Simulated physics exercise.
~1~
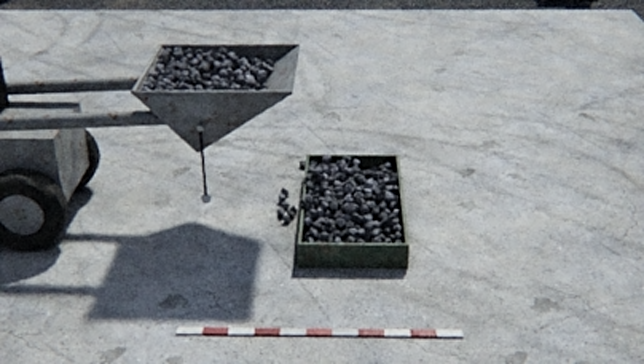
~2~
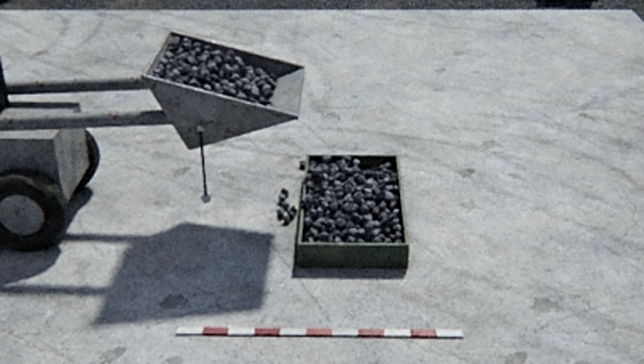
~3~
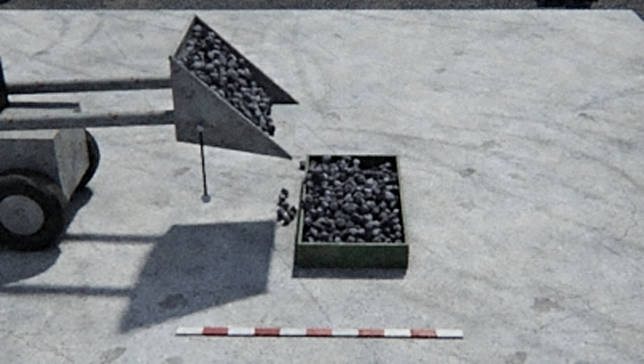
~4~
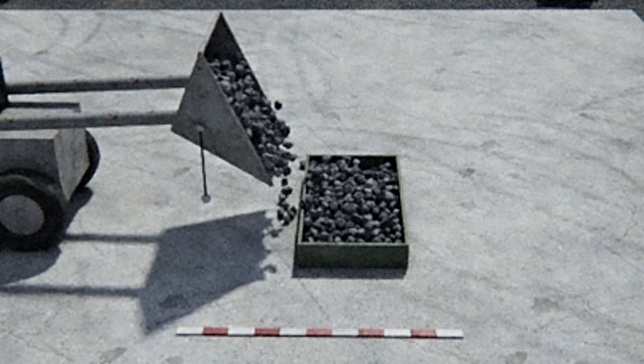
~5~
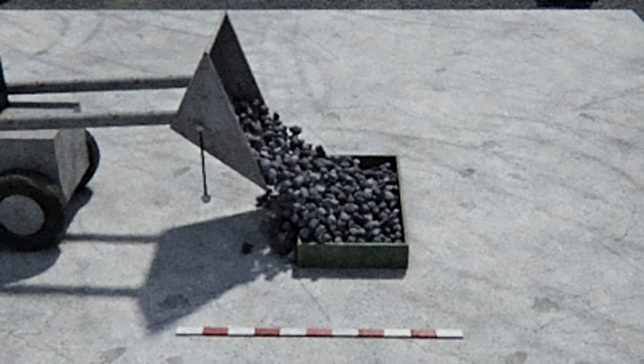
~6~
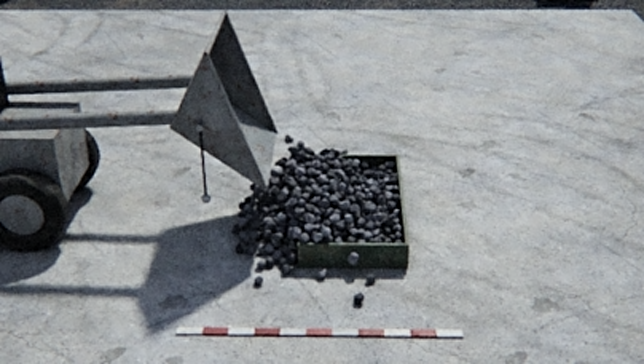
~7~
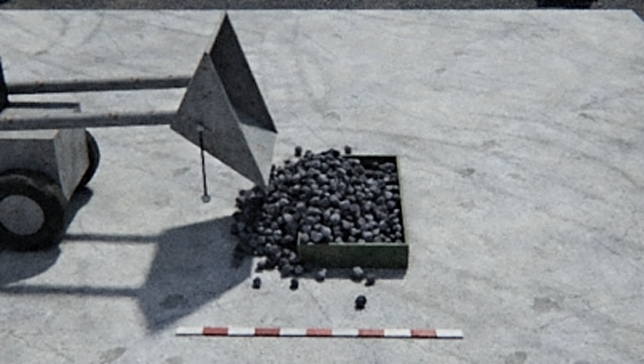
On a pale concrete floor, a loader's bucket tips dark stones over and beside a filled bin.
